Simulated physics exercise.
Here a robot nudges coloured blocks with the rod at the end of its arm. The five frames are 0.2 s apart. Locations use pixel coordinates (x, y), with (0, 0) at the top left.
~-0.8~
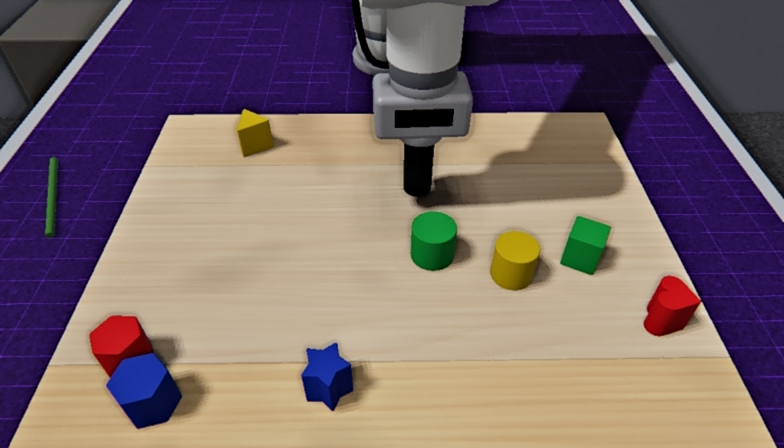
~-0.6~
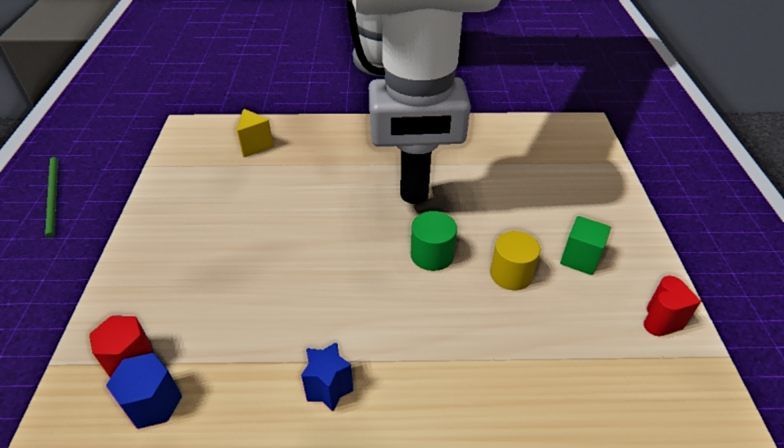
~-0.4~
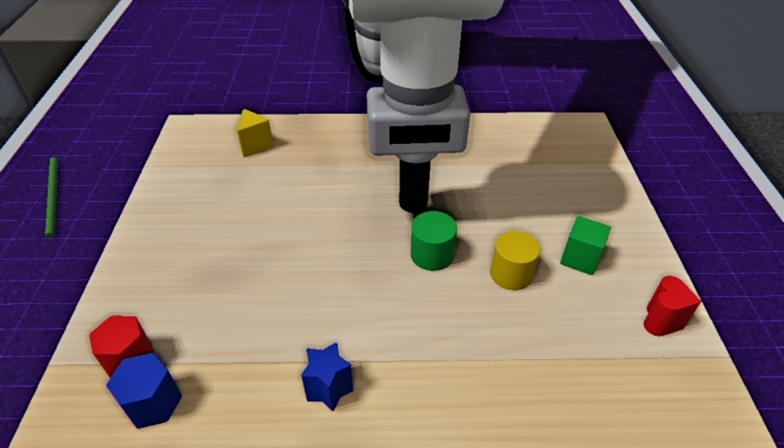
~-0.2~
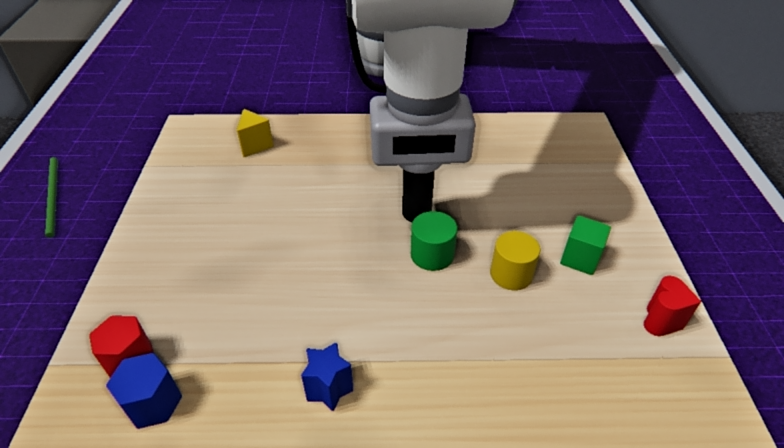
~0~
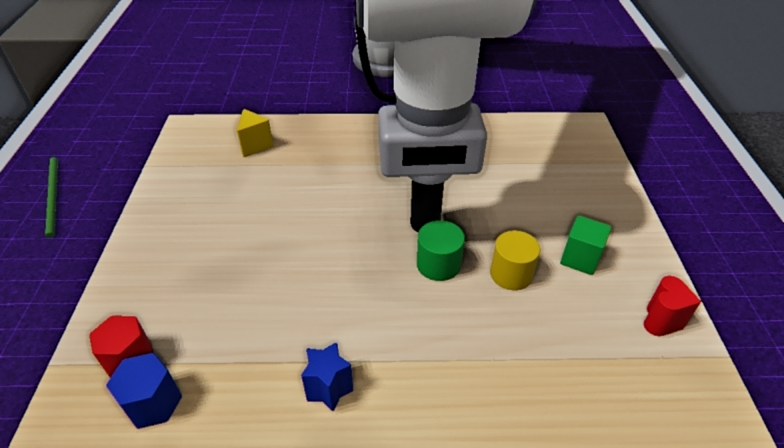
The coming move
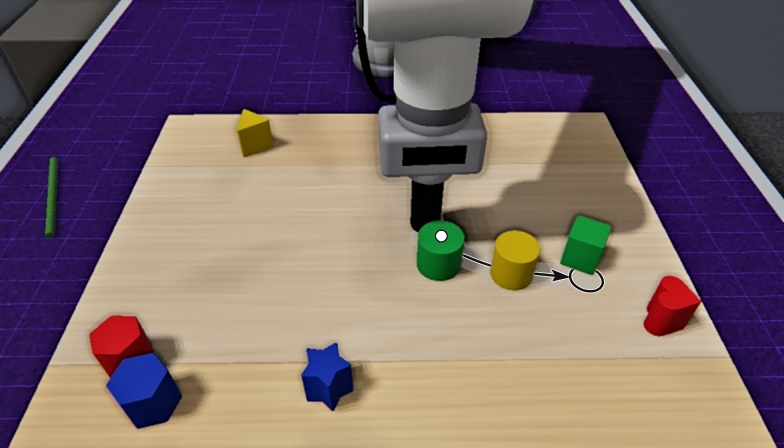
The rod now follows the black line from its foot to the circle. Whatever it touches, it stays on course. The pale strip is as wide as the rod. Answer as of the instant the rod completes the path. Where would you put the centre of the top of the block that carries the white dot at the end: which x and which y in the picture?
It should be at (466, 259) by then.
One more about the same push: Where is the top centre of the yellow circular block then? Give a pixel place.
The spot you're after is about (617, 281) in the image.
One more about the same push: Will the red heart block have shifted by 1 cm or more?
No, that is not what happens.
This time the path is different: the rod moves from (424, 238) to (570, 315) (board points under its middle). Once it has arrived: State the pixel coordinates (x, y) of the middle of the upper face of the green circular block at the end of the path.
The top centre is at (470, 267).
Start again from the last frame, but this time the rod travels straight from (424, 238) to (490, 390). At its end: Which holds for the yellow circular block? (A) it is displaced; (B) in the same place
Letter B.
The drawn path runs from (424, 238) through (500, 268) to (586, 279); the dot is on the green circular block.
What follows on the original path. One third of the way, rod at (477, 246); green circular block at (465, 259).
Two thirds of the way, rod at (533, 259); green circular block at (466, 259); yellow circular block at (573, 264).
At the end, rod at (592, 265); green circular block at (466, 259); yellow circular block at (617, 281); green square at (600, 227), turned 15° anticlockwise; red heart block not moved.
